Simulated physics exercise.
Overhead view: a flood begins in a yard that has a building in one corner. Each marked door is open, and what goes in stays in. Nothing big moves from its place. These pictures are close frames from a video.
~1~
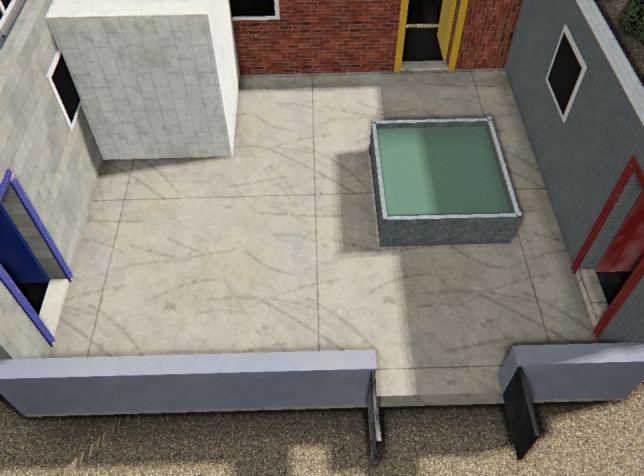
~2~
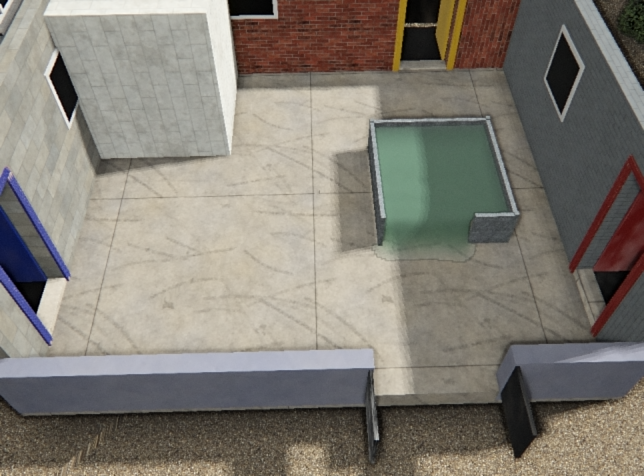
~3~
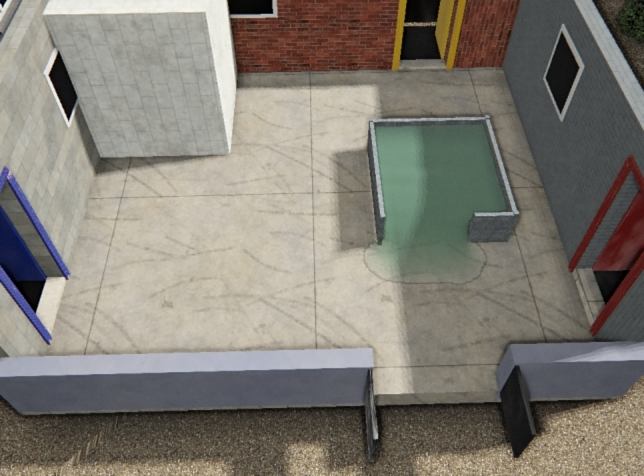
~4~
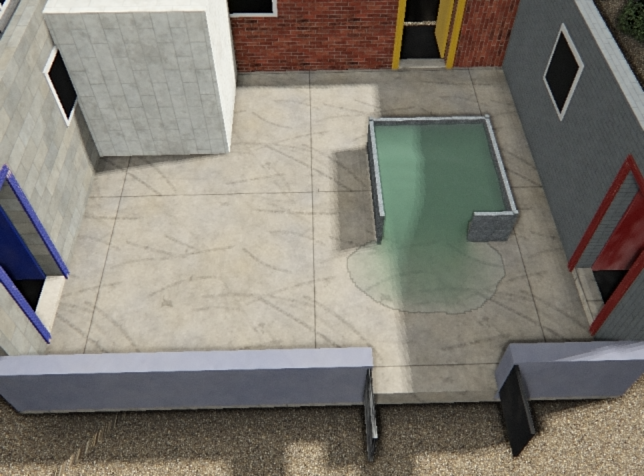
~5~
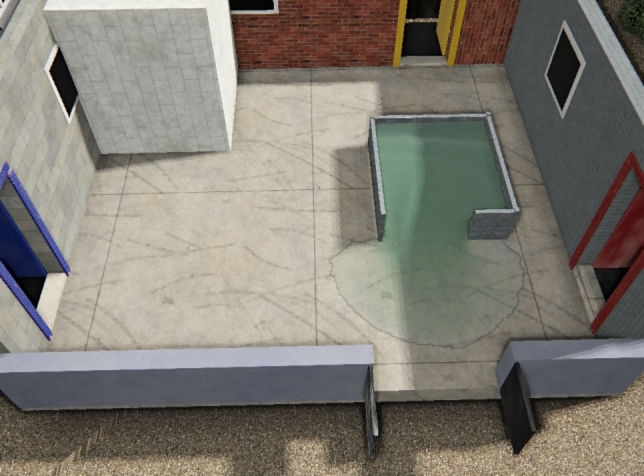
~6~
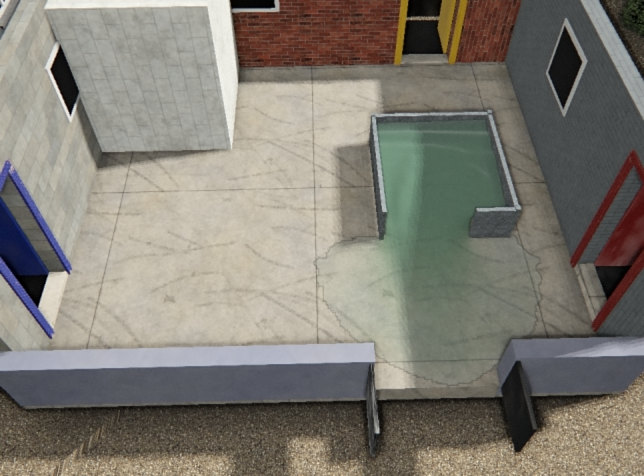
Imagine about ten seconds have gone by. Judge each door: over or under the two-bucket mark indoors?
My call: Yellow door, under; red door, under; blue door, under.
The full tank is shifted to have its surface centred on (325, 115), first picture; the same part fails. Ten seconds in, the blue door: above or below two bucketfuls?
Record for blue door: Limit exceeded.
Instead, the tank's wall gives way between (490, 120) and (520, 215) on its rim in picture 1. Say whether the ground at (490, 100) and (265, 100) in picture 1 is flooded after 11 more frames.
Soaked, then untouched.
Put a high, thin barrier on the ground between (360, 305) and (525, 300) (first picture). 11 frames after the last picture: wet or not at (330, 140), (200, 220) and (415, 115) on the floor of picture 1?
Reading the points as listed, I get left untouched, then deluged, then left untouched.
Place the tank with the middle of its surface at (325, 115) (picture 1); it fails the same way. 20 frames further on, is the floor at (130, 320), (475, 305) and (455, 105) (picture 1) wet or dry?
Result: Inundated; inundated; spared.
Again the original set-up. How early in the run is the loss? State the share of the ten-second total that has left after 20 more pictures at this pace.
Close to 60 per cent, I'd say.
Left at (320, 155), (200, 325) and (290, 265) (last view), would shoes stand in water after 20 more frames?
Lab note, in the order given: Unwetted, wet through, unwetted.
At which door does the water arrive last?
That would be the one in yellow.
A moment on, water covers 20 % of the floor; the yellow door not reached, the red door wet at the sill, nothing in, the blue door not reached.
Next, water covers 20 % of the floor; the yellow door not reached, the red door wet at the sill, nothing in, the blue door not reached.
Then, water covers 35 % of the floor; the yellow door not reached, the red door wet at the sill, nothing in, the blue door wet at the sill, nothing in.
Later, water covers 50 % of the floor; the yellow door not reached, the red door wet at the sill, nothing in, the blue door under two buckets in.
In the end, water covers 65 % of the floor; the yellow door wet at the sill, nothing in, the red door wet at the sill, nothing in, the blue door under two buckets in.
